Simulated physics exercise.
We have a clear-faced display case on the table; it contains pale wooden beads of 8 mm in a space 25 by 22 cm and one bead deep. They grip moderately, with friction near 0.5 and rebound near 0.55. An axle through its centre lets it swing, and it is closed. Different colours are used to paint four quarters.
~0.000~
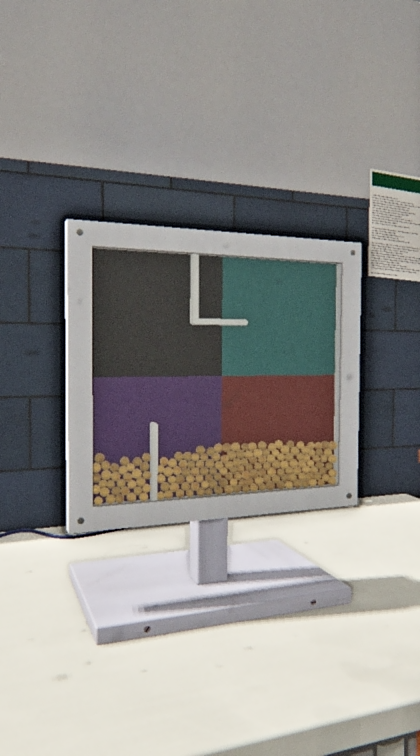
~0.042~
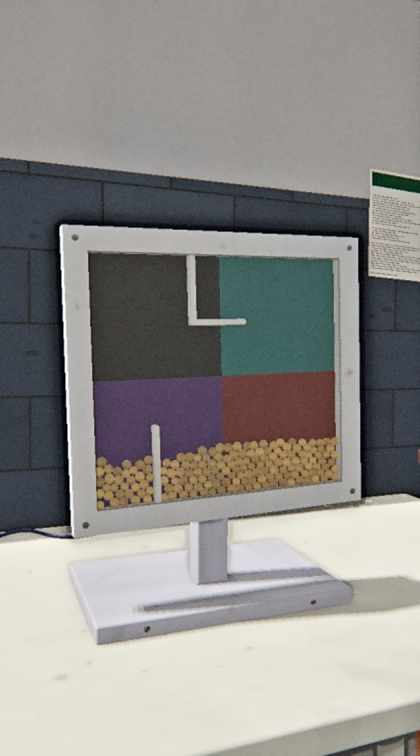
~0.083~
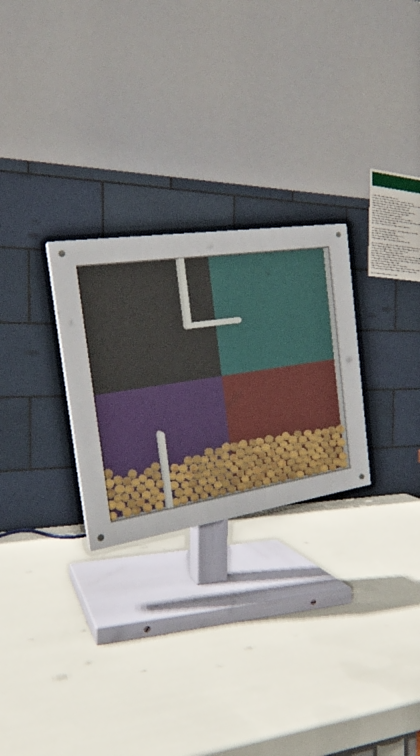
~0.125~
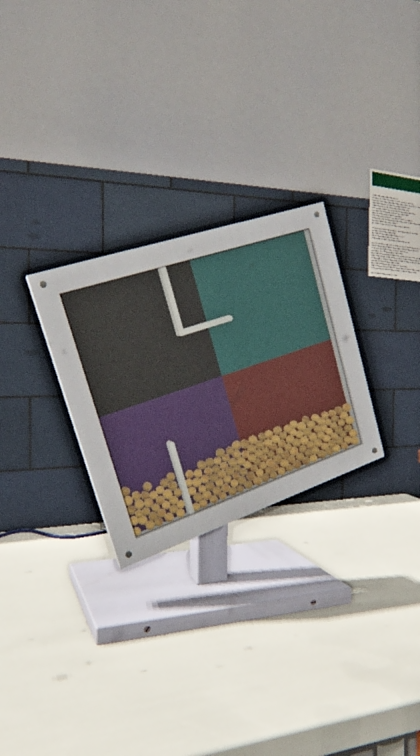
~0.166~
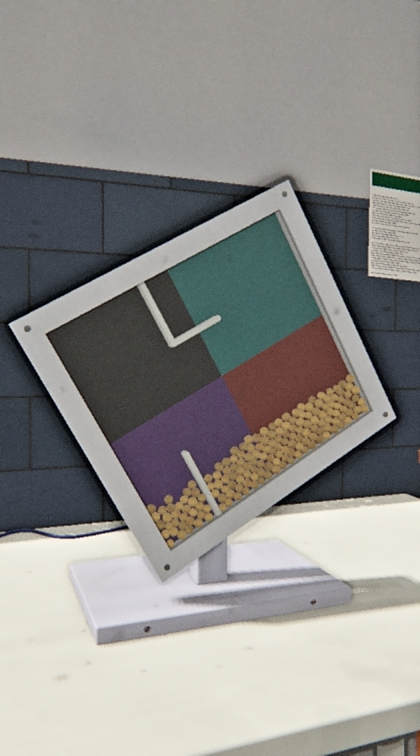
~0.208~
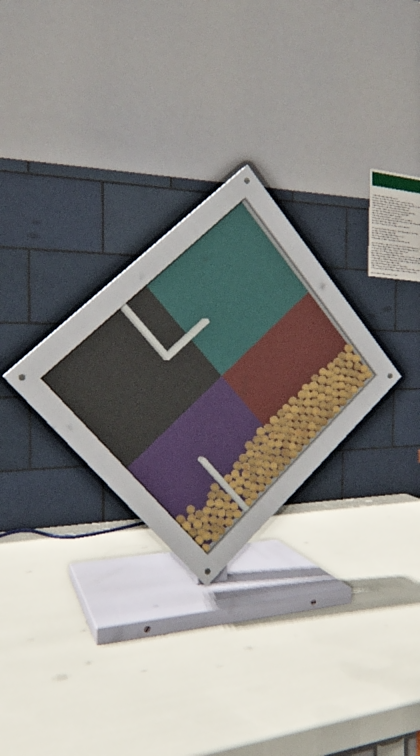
A clear-faced display case turns anticlockwise on its stand, its pale beads sloping up rightward.
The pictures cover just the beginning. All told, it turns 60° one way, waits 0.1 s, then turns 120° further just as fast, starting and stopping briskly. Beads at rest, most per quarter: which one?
Answer: Black.
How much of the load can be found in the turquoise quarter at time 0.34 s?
Around 0 percent of the load.
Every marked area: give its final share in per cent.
Final shares - red quarter: 0 %, purple quarter: 0 %, turquoise quarter: 20 %, black quarter: 80 %.
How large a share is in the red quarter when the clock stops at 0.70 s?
20 per cent.
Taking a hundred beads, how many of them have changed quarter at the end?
About 100 per cent.
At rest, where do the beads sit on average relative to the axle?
About 4 cm right and 7 cm below.
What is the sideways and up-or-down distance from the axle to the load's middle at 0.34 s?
8 cm right, 4 cm below.
After 0.34 s, it stands 60° anticlockwise; the beads' middle is 8 cm right of and 4 cm below the centre; red 50 %, purple 50 %.
After 0.70 s, it stands 119° anticlockwise; the beads' middle is 7 cm right of and 2 cm below the centre; red 20 %, purple 60 %, black 20 %.
After 0.97 s, it stands 180° anticlockwise; the beads' middle is 5 cm right of and 6 cm below the centre; purple 5 %, turquoise 20 %, black 75 %.
Settled by 1.9 s, it stands 180° anticlockwise; red 0 %, purple 0 %, turquoise 20 %, black 80 %.
